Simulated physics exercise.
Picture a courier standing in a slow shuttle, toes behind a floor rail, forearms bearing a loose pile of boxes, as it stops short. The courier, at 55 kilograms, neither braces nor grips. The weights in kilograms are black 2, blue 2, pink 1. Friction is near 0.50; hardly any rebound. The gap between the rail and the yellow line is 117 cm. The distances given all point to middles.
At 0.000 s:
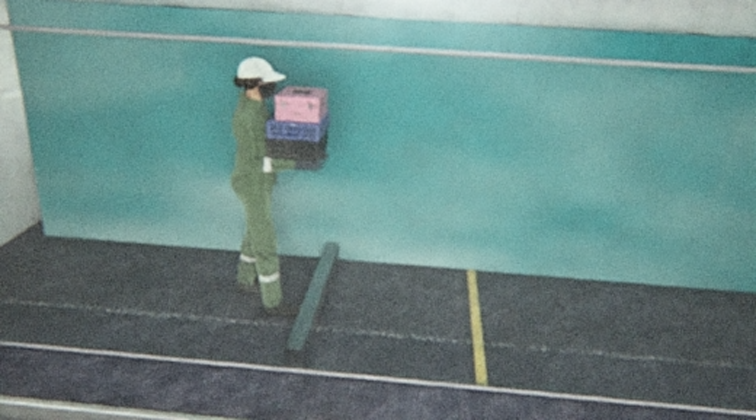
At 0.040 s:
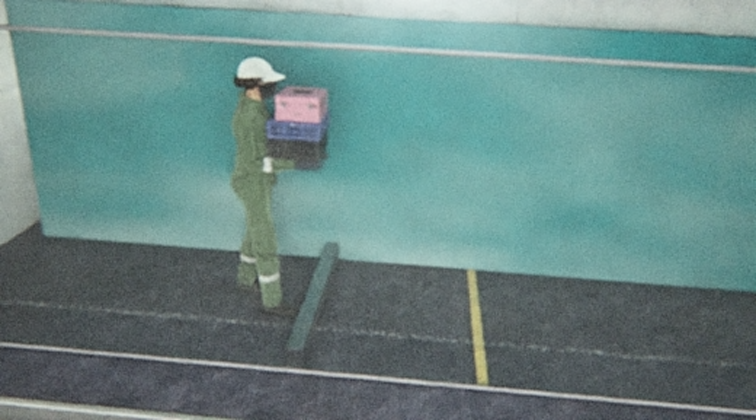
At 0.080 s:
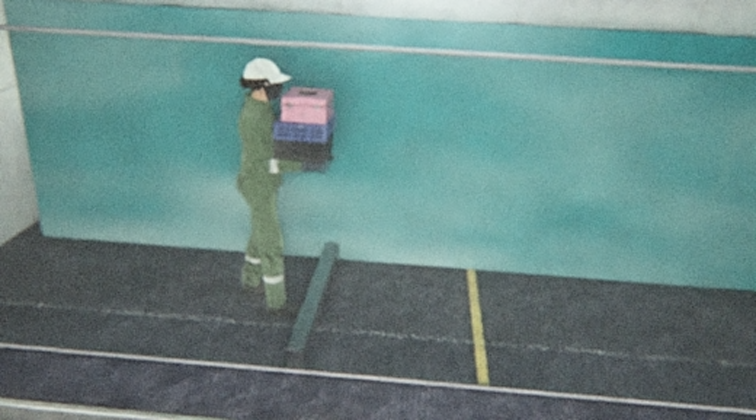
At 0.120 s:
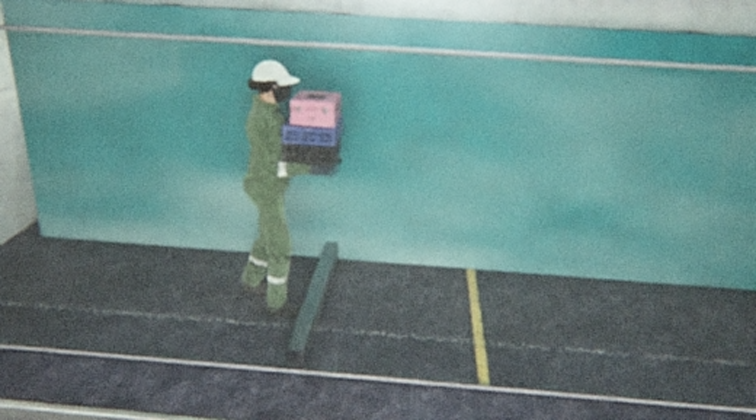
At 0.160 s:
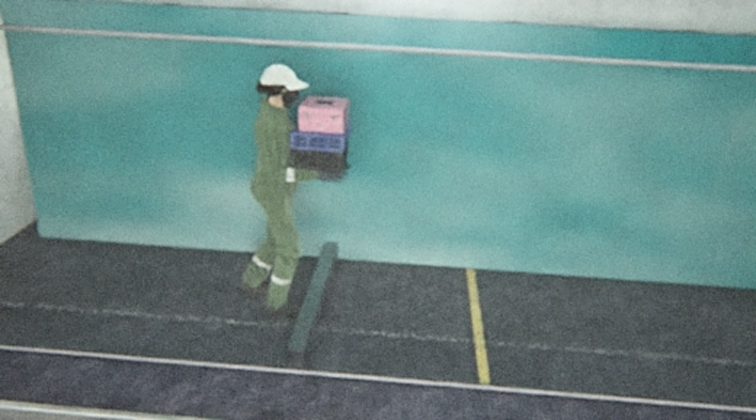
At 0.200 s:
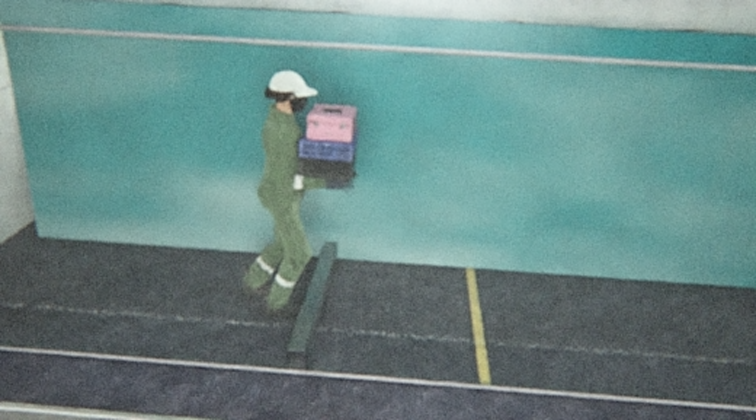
A worker in green overalls and a white cap stands side-on at the left of a dark floor before a teal wall, seen from slightly above. Facing right, they carry a pink box on a blue crate and a black crate, behind a dark green floor rail, with a yellow line farther right. Upright at first, the worker leans rightward, head and stack shifting right and slightly down together.
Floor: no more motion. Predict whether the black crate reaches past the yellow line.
Prediction: Short of the line.
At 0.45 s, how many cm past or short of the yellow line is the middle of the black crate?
Short of it, by close to 70 cm.
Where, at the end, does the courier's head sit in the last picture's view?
Around (488, 333).
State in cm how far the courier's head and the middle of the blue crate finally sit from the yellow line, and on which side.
Final: Courier's head 0 cm beyond, blue crate 30 cm beyond.
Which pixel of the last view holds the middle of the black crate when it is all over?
It finishes near pixel (424, 292) of the last view.
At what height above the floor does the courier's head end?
10 cm.
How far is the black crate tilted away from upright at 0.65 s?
It is tilted some 120°.
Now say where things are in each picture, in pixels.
Black crate (298, 142), courier's head (253, 90), blue crate (300, 123), yellow line (480, 357), in the first frame.
Black crate (299, 142), courier's head (253, 90), blue crate (300, 123), in the second frame.
Black crate (305, 143), courier's head (259, 91), blue crate (306, 125), in the third frame.
Black crate (313, 146), courier's head (267, 93), blue crate (314, 128), in the fourth frame.
Black crate (320, 152), courier's head (275, 96), blue crate (322, 134), in the fifth frame.
Black crate (328, 160), courier's head (283, 102), blue crate (330, 142), yellow line (482, 356). Everything loose set off at about 1.3 m/s, in the sixth frame.
After 0.45 s the black crate is 72 cm short of the yellow line, tilted 55°, near (376, 246) in the last picture's view; the courier's head 96 cm short of the yellow line.
After 0.65 s the black crate is 54 cm short of the yellow line, tilted 115°, near (401, 283) in the last picture's view.
After 0.95 s the black crate is 37 cm short of the yellow line, tilted 180°, near (424, 293) in the last picture's view.
Final state at 2.7 s, black crate stops short of the yellow line; blue crate crosses the yellow line; pink toolbox crosses the yellow line.
